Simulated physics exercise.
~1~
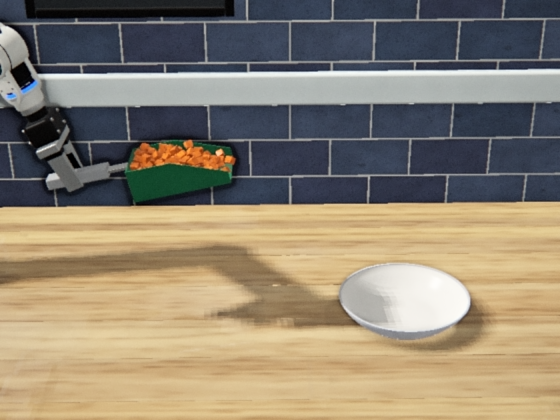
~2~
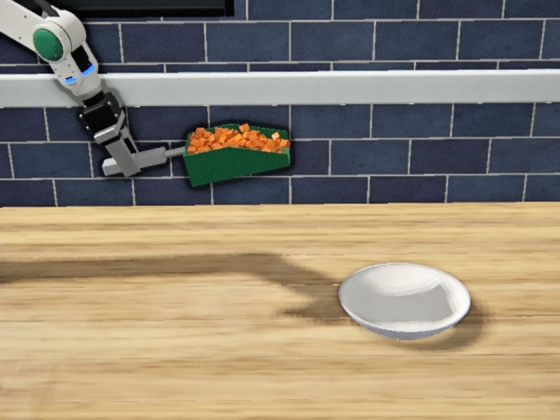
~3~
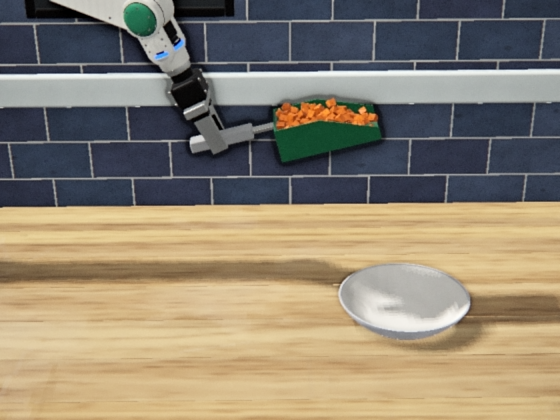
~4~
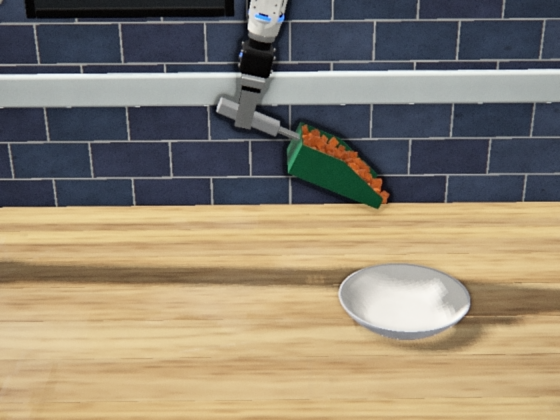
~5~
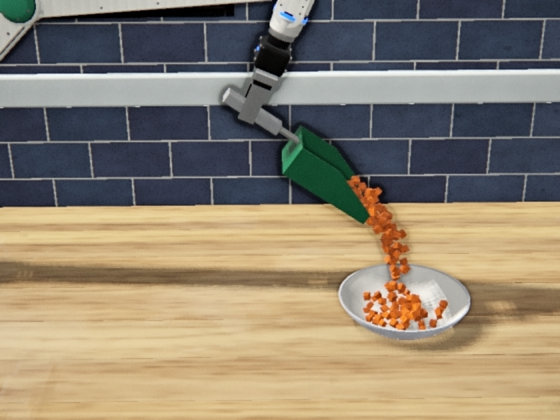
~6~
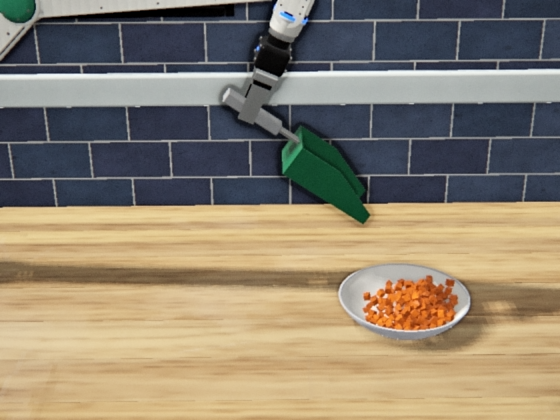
To begin with, a robot arm holds a green scoop heaped with small orange vegetable dice in front of a blue tiled wall, while a white bowl rests on a wooden counter. The arm carries the scoop steadily to the right, keeping it roughly level. Next it lowers the scoop a little and tips its open front downward, so the dice slide toward the edge. As it tilts further, the dice tumble out in a stream and drop into the bowl. Finally, the emptied scoop hangs still, tilted, and the orange pieces sit piled in the bowl.
